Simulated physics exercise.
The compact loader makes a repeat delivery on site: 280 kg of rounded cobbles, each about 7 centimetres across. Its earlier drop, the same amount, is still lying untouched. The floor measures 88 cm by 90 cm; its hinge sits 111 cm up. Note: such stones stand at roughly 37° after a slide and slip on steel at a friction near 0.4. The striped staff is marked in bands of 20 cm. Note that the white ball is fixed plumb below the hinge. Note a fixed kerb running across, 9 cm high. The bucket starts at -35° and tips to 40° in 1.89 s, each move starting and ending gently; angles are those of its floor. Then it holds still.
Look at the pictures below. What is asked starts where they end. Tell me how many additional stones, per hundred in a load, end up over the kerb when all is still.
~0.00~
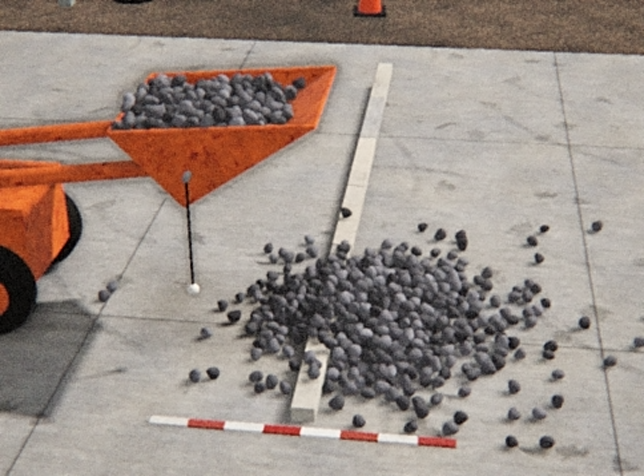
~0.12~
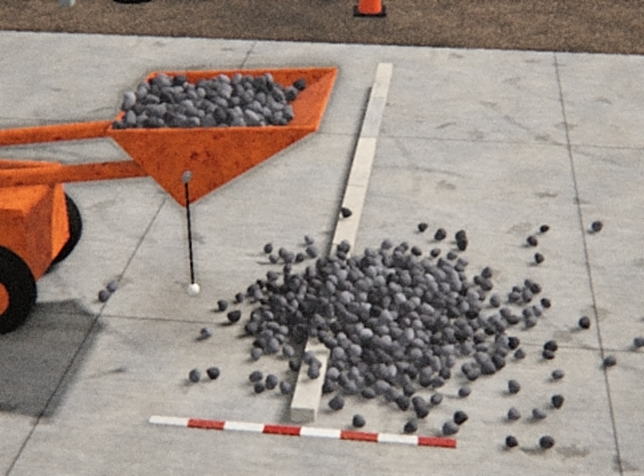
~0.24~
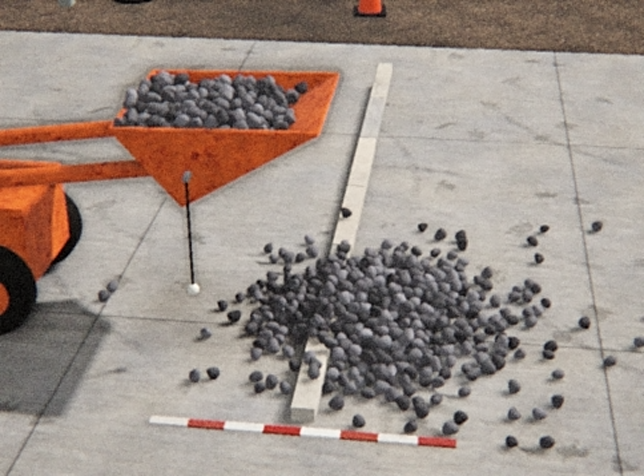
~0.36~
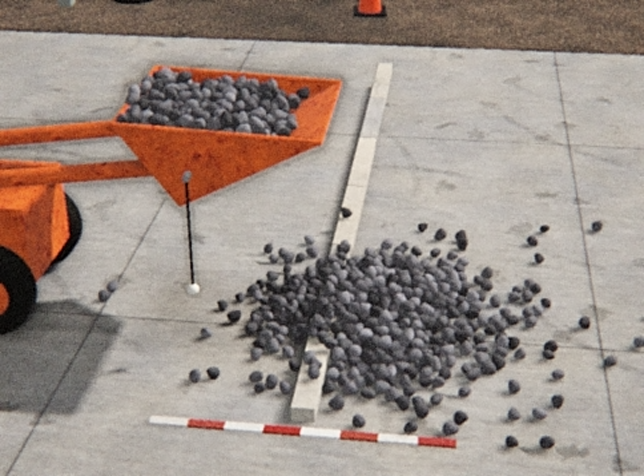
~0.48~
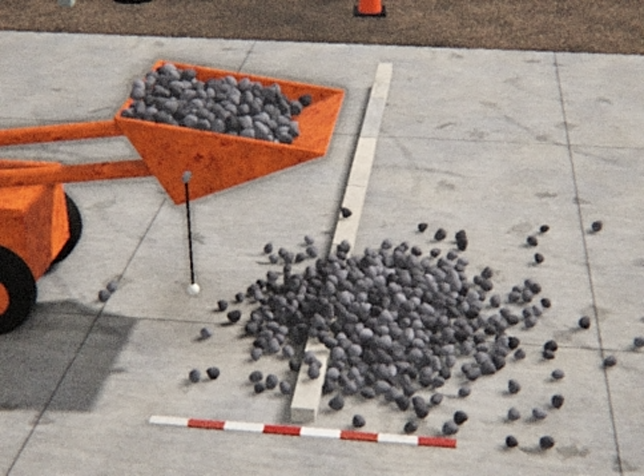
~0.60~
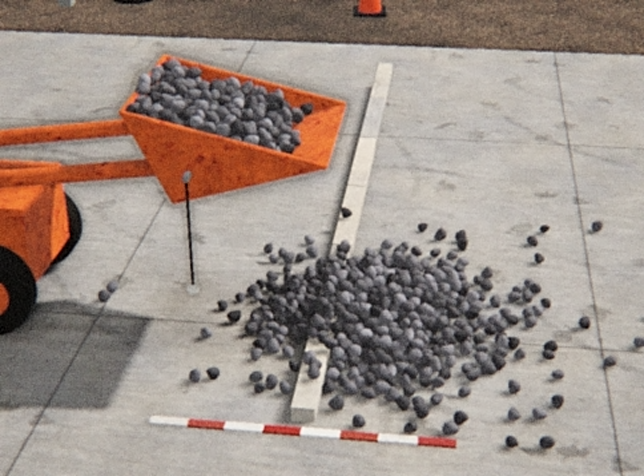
Some 69 in every hundred.
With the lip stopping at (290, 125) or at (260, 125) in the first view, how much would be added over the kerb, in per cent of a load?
Case one about 40 %, case two about 20 %.
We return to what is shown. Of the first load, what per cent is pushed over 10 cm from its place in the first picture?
Some 15 percent, give or take.
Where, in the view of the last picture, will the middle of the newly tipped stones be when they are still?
I'd point to about (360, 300).
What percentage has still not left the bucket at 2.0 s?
Roughly 25 per cent remains inside.
After 1.4 s the floor is at 28°; in per cent of one load, 96 in the bucket, 28 on this side of the kerb, 76 over the kerb; the foremost stones are at (593, 316).
After 2.0 s the floor is at 40°; in per cent of one load, 25 in the bucket, 57 on this side of the kerb, 118 over the kerb; the foremost stones are at (593, 316).
After 2.3 s the floor is at 40°; in per cent of one load, 1 in the bucket, 58 on this side of the kerb, 142 over the kerb; the foremost stones are at (592, 306).
After 4.8 s the floor is at 40°; in per cent of one load, 0 in the bucket, 55 on this side of the kerb, 146 over the kerb; the foremost stones are at (601, 309). Net gain over the kerb, 69.
